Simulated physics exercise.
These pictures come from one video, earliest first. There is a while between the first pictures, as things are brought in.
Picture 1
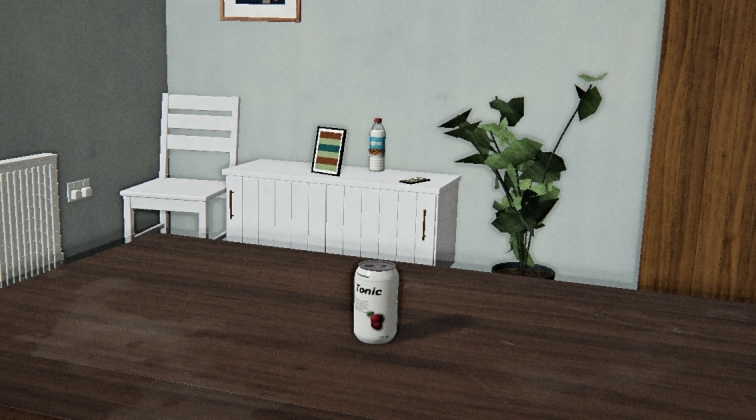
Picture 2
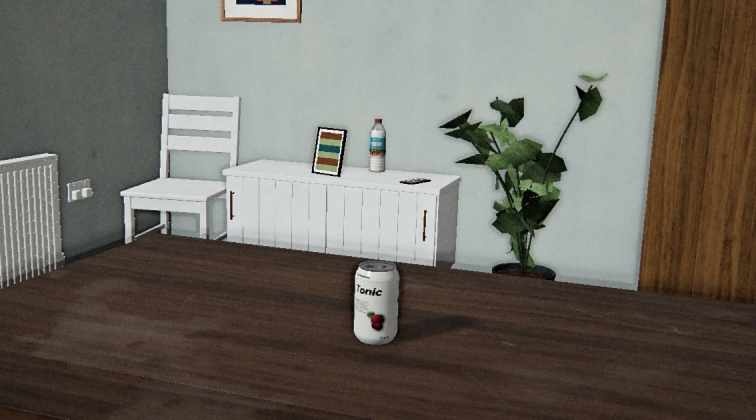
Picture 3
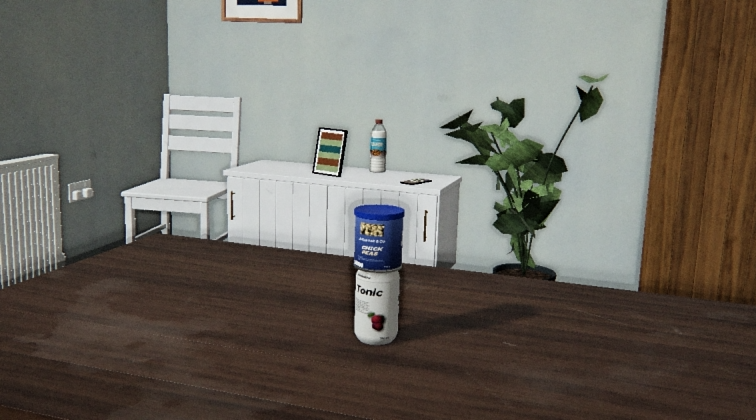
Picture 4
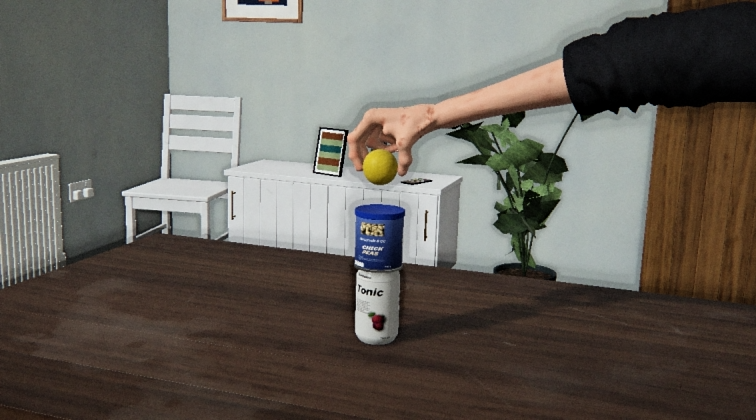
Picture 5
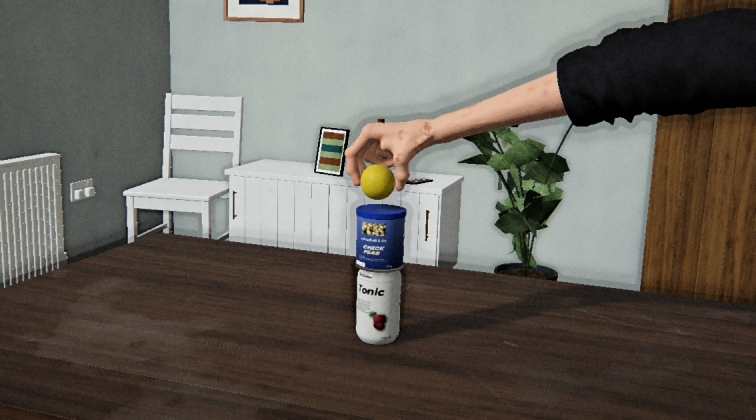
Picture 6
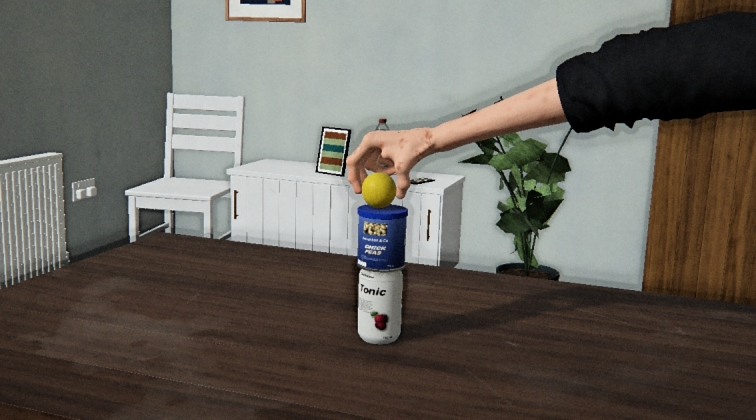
A white tonic can stands on a dark wooden table, seen from slightly above in a grey-walled room. Behind it are a white chair and radiator at left, a low white cabinet holding a striped picture and a bottle, and a green plant at right. A blue container appears atop the can, then a dark-sleeved arm from the right lowers a yellow lemon onto it, still holding it, as the view barely shifts.
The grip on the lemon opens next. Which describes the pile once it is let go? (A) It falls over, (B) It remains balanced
(B) It remains balanced.
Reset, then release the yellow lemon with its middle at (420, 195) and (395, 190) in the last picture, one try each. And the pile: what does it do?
It caves in the first time and survives the second time.
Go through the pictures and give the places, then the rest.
In the first picture, the last thing is not in view yet; white can (376, 302).
In the second picture, the last thing is not in view yet; white can (376, 302).
In the third picture, the last thing is not in view yet; white can (377, 303).
In the fourth picture, coming down; yellow lemon (380, 167); white can (378, 303).
In the fifth picture, coming down; yellow lemon (378, 182); white can (379, 302).
In the sixth picture, set down, still held; yellow lemon (379, 190); white can (380, 302).
Then, 0.20 s past the last view, nothing moves.
Then, 0.40 s past the last view, yellow lemon resting near (379, 191).
Finally, all 3 still in place. Final places as the last picture's camera would see them, yellow lemon near (379, 191). The pile holds.
